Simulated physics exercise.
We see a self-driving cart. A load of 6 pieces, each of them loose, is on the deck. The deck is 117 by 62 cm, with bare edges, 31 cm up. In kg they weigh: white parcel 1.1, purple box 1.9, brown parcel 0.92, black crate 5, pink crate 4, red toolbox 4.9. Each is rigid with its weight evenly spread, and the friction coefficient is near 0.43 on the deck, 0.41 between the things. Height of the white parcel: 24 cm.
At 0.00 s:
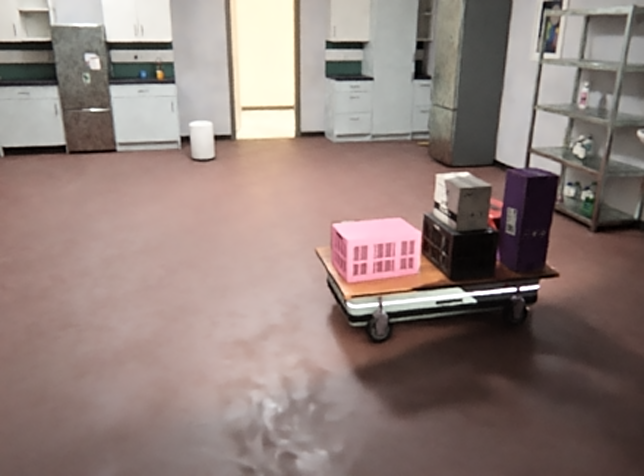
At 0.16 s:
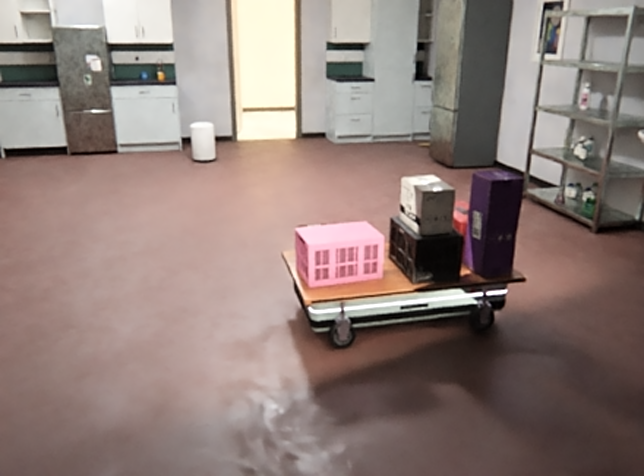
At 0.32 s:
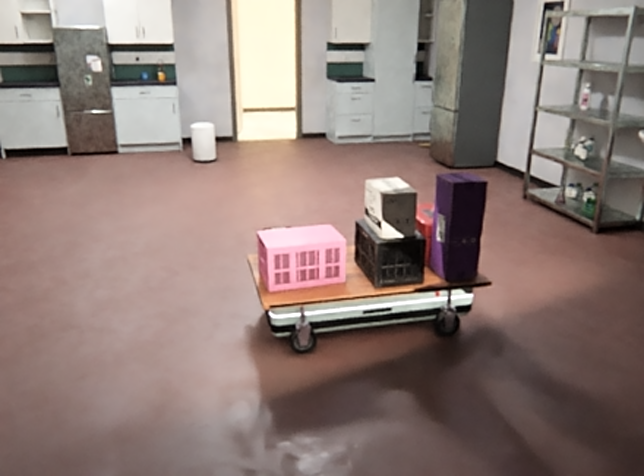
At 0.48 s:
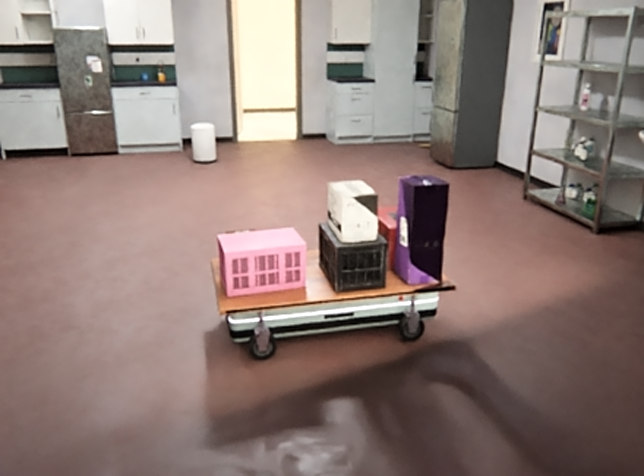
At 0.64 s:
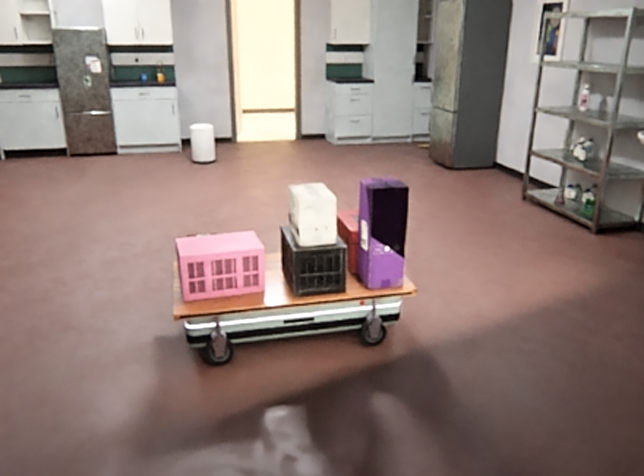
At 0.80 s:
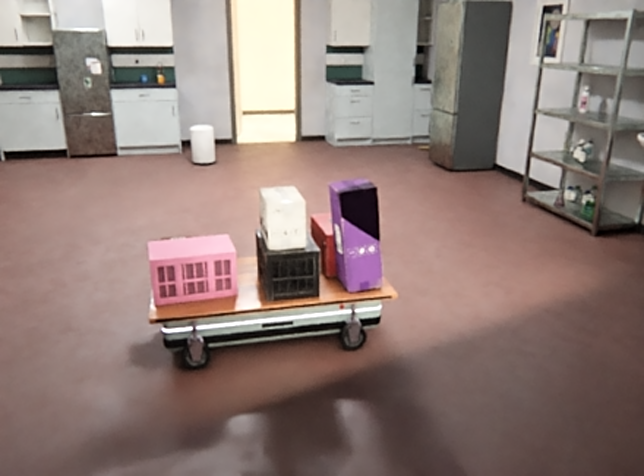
The clip opens with a loaded cart on the right of a kitchen-like room, carrying a pink crate, a black crate beneath a white parcel, a purple box and something red. It rolls steadily left and slightly nearer, crossing into shadow, and finally the purple box leans a little left.
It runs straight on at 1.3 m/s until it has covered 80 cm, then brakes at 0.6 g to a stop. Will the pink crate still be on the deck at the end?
The pink crate is still aboard.
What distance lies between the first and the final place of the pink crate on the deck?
About 6 cm.
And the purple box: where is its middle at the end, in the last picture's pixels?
At about (331, 237).
By 0.90 s, cart 94 cm along, stopped; pink crate 6 cm from its spot near (186, 269); purple box tilted 14°; white parcel 9 cm from its spot.
By 1.00 s, cart 94 cm along, stopped; pink crate 6 cm from its spot near (186, 269); purple box tilted 21°; white parcel 10 cm from its spot.
When it is over (1.6 s), not toppled but over 10 cm from the start, white parcel and purple box; the other 4 within 10 cm of the start. In the last view, pink crate near (186, 269).
